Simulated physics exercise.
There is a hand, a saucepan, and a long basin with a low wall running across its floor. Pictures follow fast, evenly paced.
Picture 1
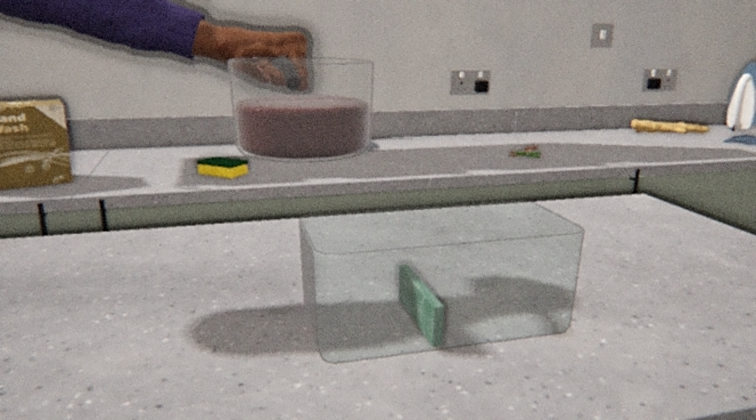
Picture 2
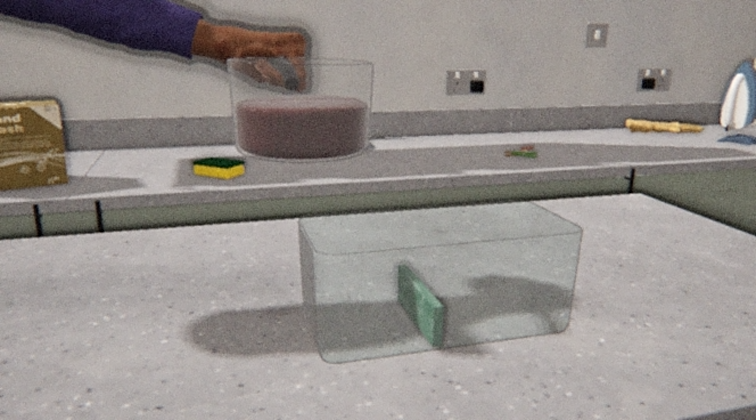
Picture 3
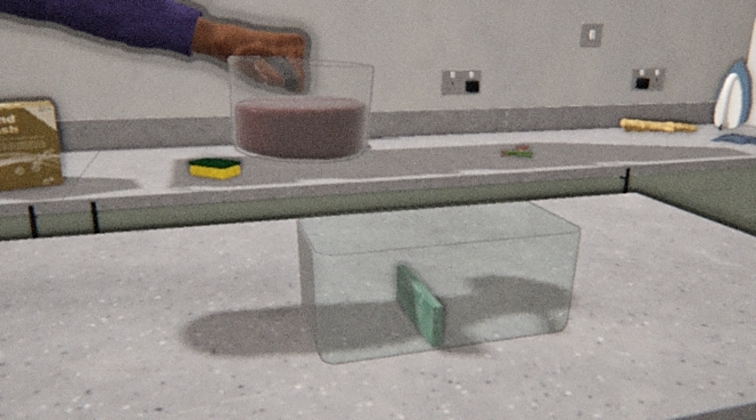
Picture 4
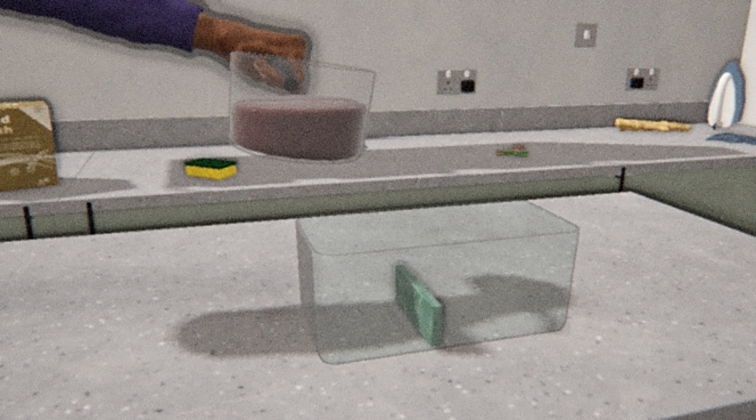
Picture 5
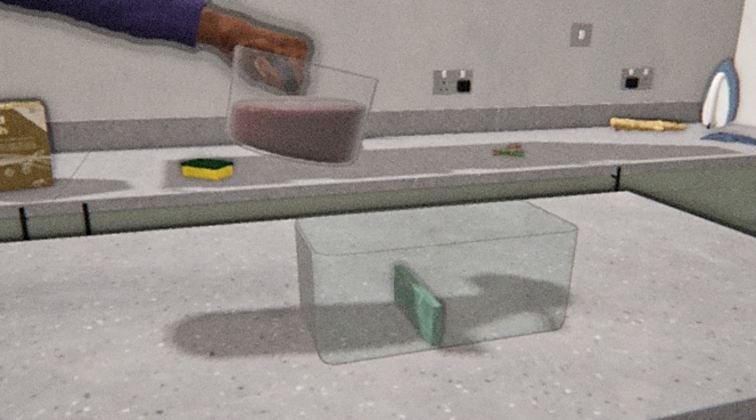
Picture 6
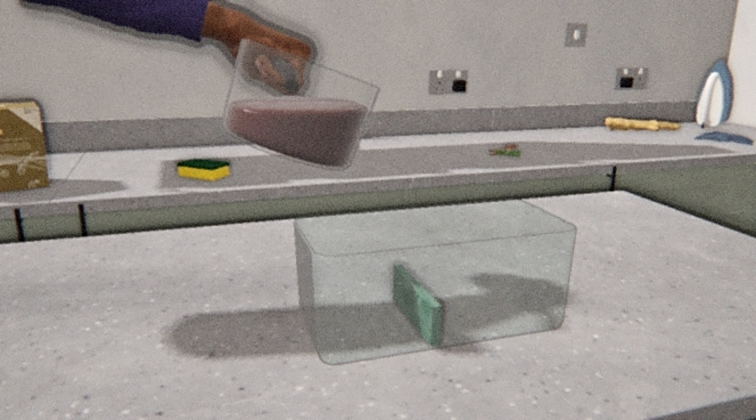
The clip shows a hand at a clear round container of dull pink liquid above a kitchen counter, tilting it gradually to the right, while a clear rectangular basin with a low green wall inside stays still in the foreground.
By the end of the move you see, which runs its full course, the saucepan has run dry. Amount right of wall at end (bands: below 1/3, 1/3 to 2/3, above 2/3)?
The share right of the wall does reach a third but does not go past two thirds.
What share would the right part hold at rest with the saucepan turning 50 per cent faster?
Something like 30 in a hundred.
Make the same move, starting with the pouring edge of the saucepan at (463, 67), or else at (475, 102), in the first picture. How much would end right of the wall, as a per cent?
Near 95 per cent for the first start, near 100 per cent for the second.
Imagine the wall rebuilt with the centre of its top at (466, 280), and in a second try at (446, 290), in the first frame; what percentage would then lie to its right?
It would come to roughly 5 per cent the first time and roughly 10 per cent the second.
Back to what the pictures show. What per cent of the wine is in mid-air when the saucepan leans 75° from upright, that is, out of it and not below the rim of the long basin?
That works out near 25 percent.
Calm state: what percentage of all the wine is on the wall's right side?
About 40 per cent.
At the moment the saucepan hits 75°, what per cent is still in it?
About 65 % remains.
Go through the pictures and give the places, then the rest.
In the first picture, tilt 0°; pouring edge (370, 63); surface from (236, 104) to (366, 100); the long basin's rim runs from (307, 236) to (557, 216); the wall's top is at (420, 286).
In the second picture, tilt 1°; pouring edge (370, 64); surface from (235, 104) to (365, 101).
In the third picture, tilt 3°; pouring edge (370, 68); surface from (233, 105) to (364, 102).
In the fourth picture, tilt 7°; pouring edge (372, 73); surface from (232, 105) to (363, 102).
In the fifth picture, tilt 13°; pouring edge (374, 80); surface from (231, 105) to (364, 103).
In the sixth picture, tilt 20°; pouring edge (375, 89); surface from (228, 106) to (365, 104).
A moment on, the saucepan is tipped on its side and 67 per cent is still to pour, 4 is left of the wall and 3 right of it.
Next, the saucepan is tipped right over and 14 per cent is still to pour, 32 is left of the wall and 42 right of it.
Then the saucepan is tipped right over and 0 per cent is still to pour, 56 is left of the wall and 42 right of it.
Later the saucepan is tipped right over and 0 per cent is still to pour, 57 is left of the wall and 42 right of it.
At rest 57 per cent lies left of the wall, 42 right of it and 0 outside.
